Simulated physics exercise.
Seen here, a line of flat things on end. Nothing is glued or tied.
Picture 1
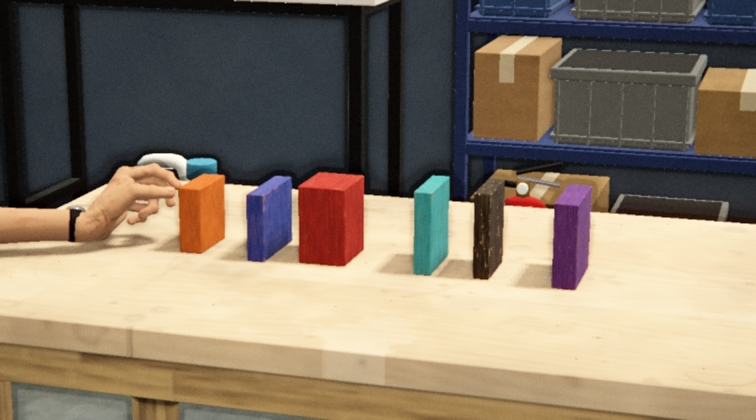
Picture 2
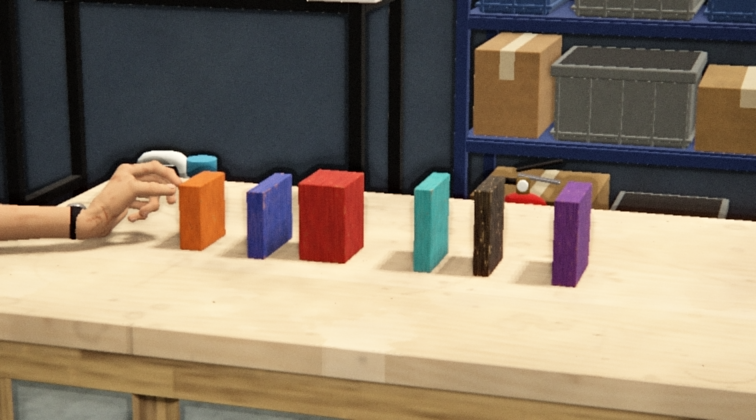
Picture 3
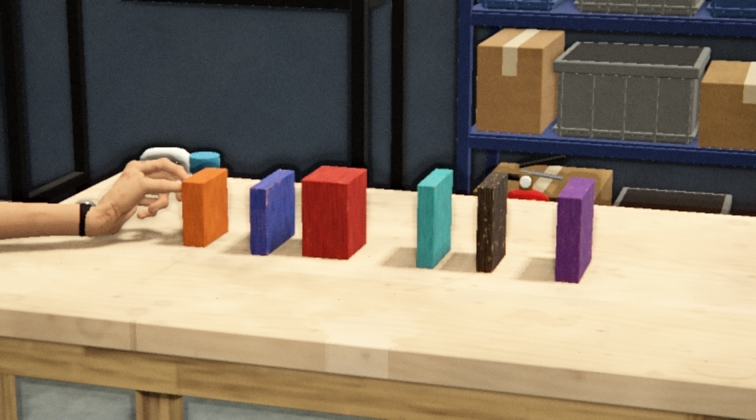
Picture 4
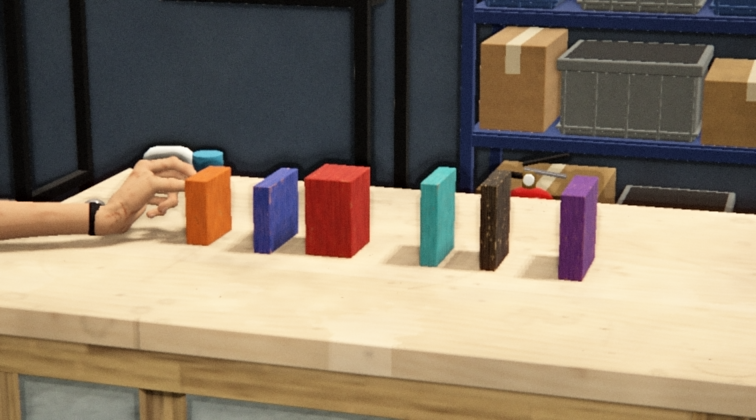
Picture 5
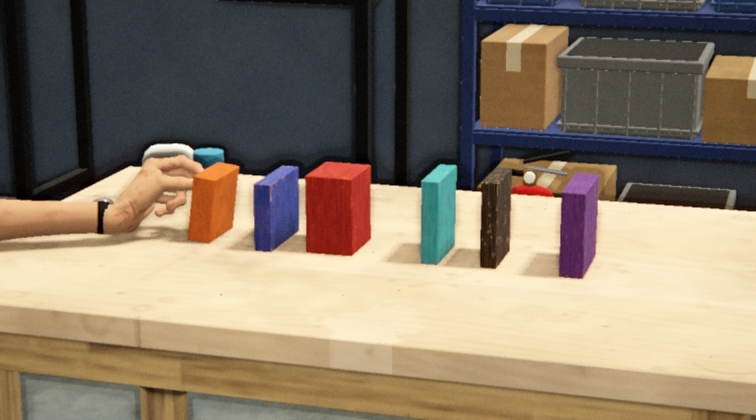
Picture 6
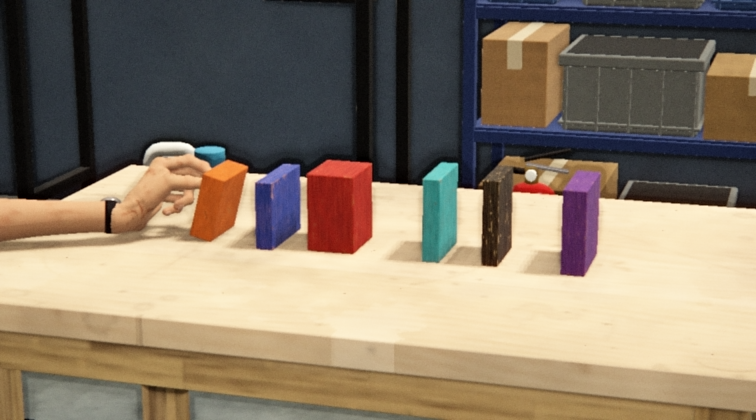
A hand reaches the orange board and tilts it right toward the blue board.
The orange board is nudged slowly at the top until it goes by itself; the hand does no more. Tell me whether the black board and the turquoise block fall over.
The black board stays upright and the turquoise block stays upright.
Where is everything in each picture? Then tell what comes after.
In the first picture, black board (489, 229); turquoise block (432, 225).
In the second picture, red block (332, 216); blue board (270, 216).
In the third picture, red block (335, 212); blue board (273, 212).
In the fourth picture, red block (338, 211); blue board (276, 211).
In the fifth picture, orange board 8° over; red block (339, 208); blue board (277, 208).
In the sixth picture, orange board 15° over; black board (497, 216); turquoise block (440, 212).
Then, 0.20 s later than the last frame, orange board 40° over.
Then, 0.40 s later than the last frame, orange board 90° over; blue board tilted by 17°.
Then, 0.50 s later than the last frame, orange board 90° over; blue board tilted by 27°.
Then, 1.30 s later than the last frame, black board resting near (497, 216); turquoise block resting near (440, 212).
When it is over, left askew, blue board; the other 3 as before. End places, in pixels of the last picture, black board near (497, 216), turquoise block near (440, 212).
